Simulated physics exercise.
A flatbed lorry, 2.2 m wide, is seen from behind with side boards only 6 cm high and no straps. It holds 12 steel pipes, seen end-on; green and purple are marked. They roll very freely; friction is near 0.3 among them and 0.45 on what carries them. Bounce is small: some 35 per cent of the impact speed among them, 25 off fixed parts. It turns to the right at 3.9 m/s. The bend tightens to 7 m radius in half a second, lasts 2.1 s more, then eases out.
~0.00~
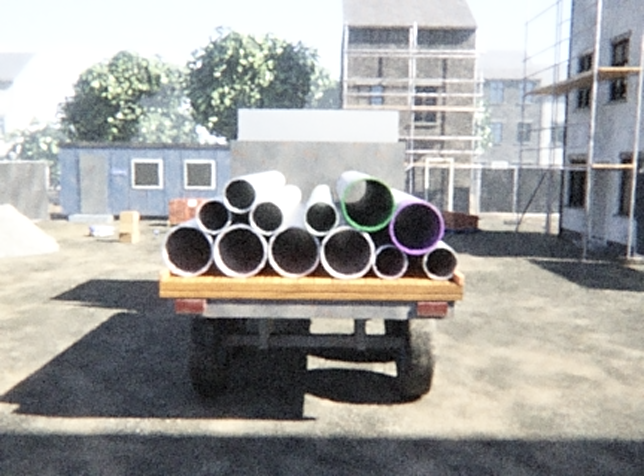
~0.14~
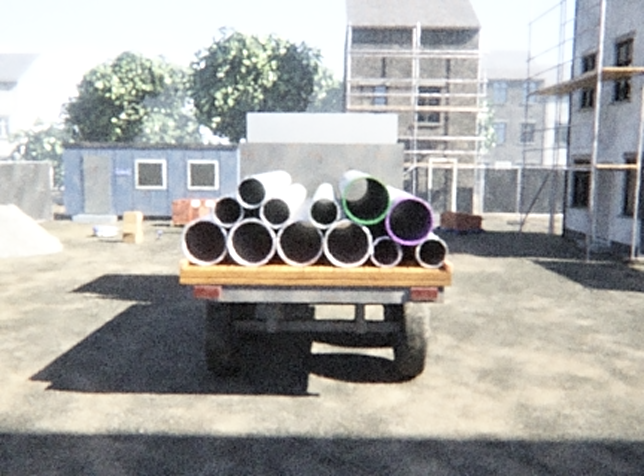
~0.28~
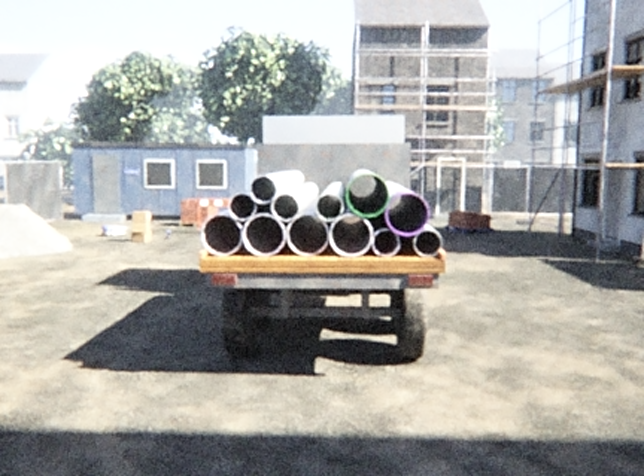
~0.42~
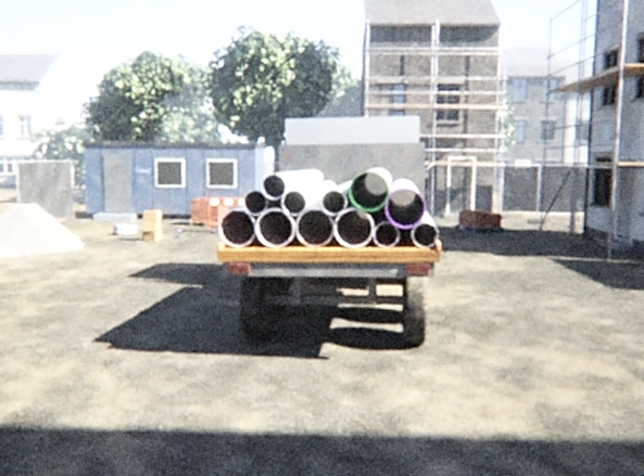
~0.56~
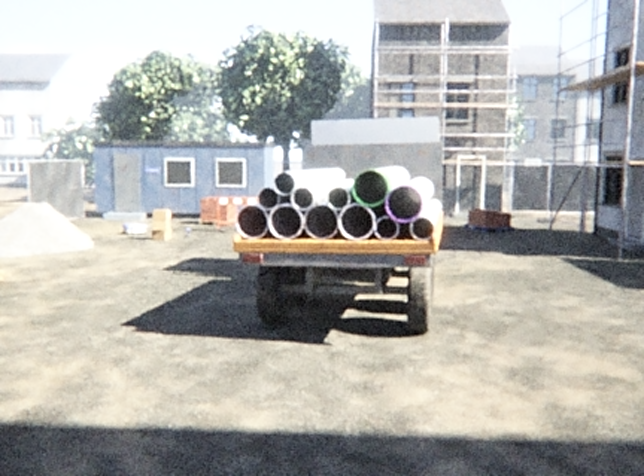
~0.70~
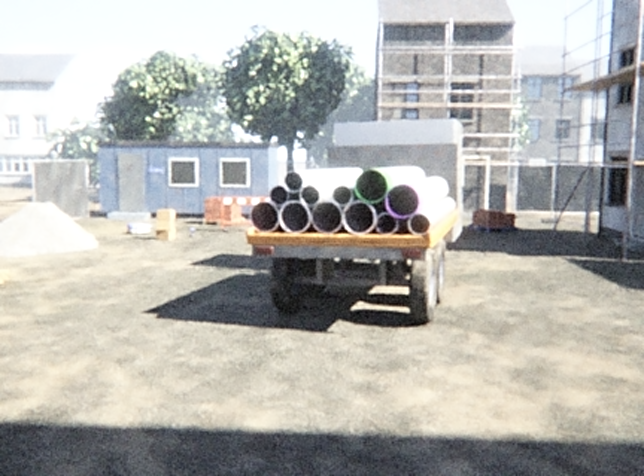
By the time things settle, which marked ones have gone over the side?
Green stays aboard. Purple remains on the deck.
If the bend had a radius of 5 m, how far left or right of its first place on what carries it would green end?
About 0 cm to the left.
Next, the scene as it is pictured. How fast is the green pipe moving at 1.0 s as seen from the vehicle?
About 0.0 m/s.
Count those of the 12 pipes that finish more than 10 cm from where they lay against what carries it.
The count is 0.
Then, 1.0 s in, green is up on others, 70 cm from the right edge; purple is up on others, 35 cm from the right edge; 0 gone from the deck.
In the end (3.1 s), green is up on others, 70 cm from the right edge; purple is up on others, 35 cm from the right edge; 0 gone from the deck.
